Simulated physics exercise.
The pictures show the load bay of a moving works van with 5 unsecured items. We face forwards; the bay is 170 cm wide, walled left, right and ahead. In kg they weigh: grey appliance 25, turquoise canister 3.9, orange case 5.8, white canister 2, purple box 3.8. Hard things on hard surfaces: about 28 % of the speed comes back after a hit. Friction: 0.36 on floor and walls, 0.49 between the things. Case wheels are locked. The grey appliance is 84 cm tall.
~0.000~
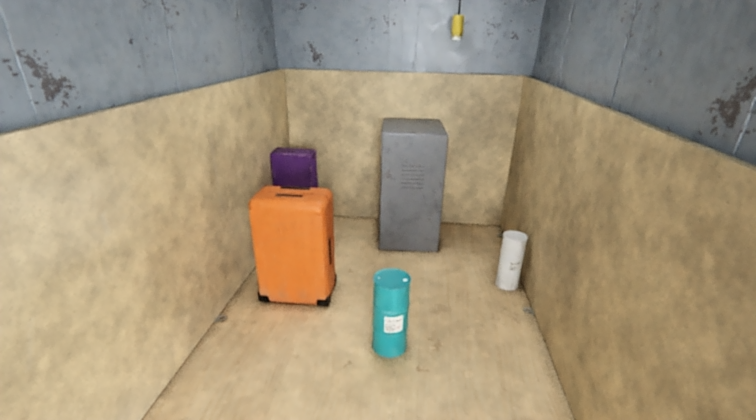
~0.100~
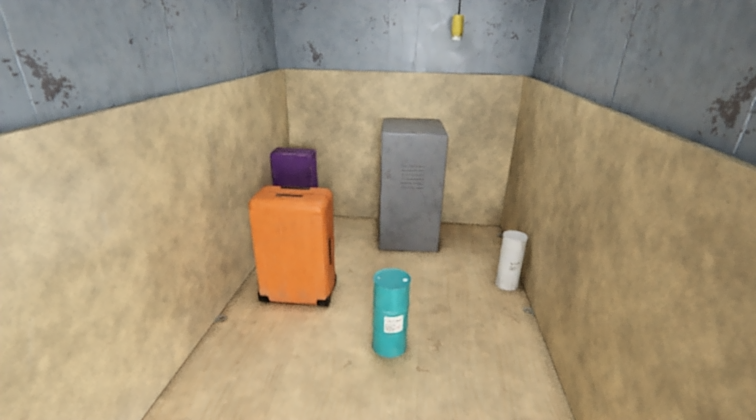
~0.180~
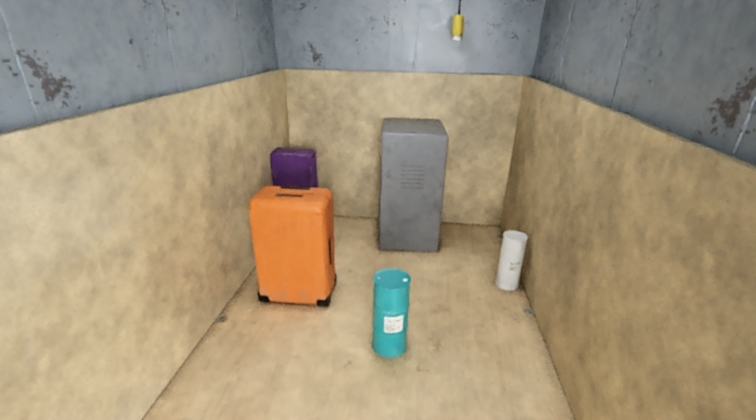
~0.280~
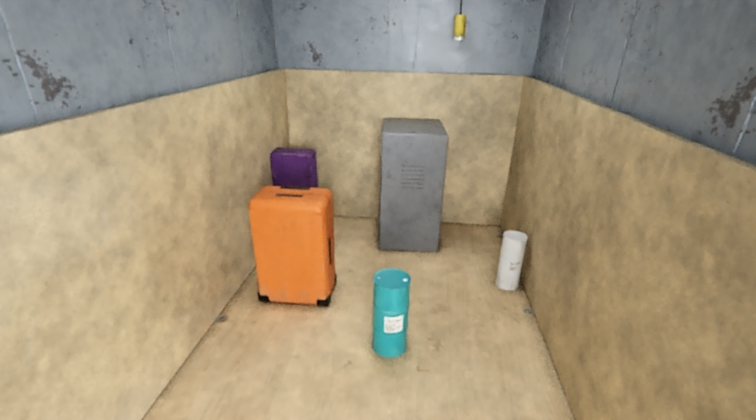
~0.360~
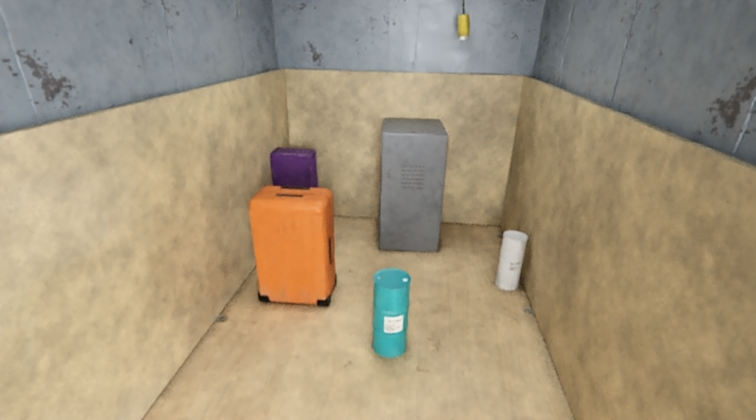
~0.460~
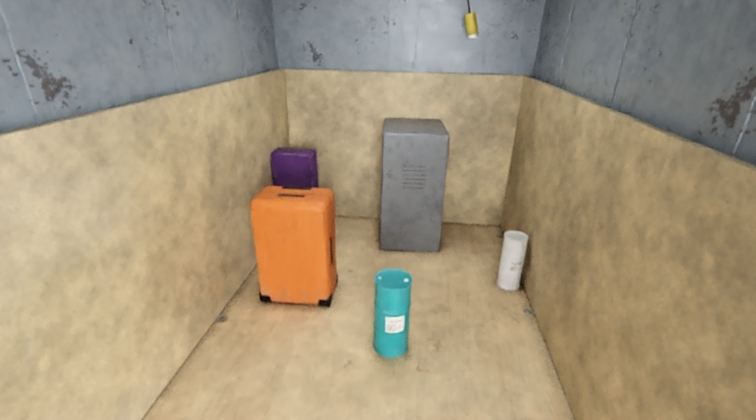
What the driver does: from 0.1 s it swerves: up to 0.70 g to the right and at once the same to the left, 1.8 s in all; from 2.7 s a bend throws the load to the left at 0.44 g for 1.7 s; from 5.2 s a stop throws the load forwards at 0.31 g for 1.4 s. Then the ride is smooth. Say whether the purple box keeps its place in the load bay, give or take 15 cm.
The purple box keeps its place.
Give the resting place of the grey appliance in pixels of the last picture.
At about (346, 180).
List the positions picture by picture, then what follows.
In the first frame, steady run; purple box (296, 194); grey appliance (410, 184).
In the second frame, steady run; orange case (296, 246); white canister (511, 261).
In the third frame, force 0.12 g right; grey appliance (410, 184); turquoise canister (391, 313).
In the fourth frame, force 0.28 g right; orange case (296, 246); white canister (511, 261).
In the fifth frame, force 0.40 g right; grey appliance (410, 184); turquoise canister (391, 313).
In the sixth frame, force 0.56 g right; purple box (297, 194); orange case (297, 246).
By 1.06 s, force 0.09 g left; purple box 31 cm from its spot near (339, 197); grey appliance 35 cm from its spot; turquoise canister 31 cm from its spot.
By 3.16 s, force 0.44 g left; white canister on its side; turquoise canister 9 cm from its spot; grey appliance 3 cm from its spot.
By 4.36 s, force 0.07 g left; turquoise canister on its side; white canister on its side; grey appliance 47 cm from its spot.
When it is over (7.2 s), lying over in the load bay, turquoise canister and white canister; not toppled but over 15 cm from the start, grey appliance and orange case; the last one within 15 cm of the start. In the last view, purple box near (297, 194).
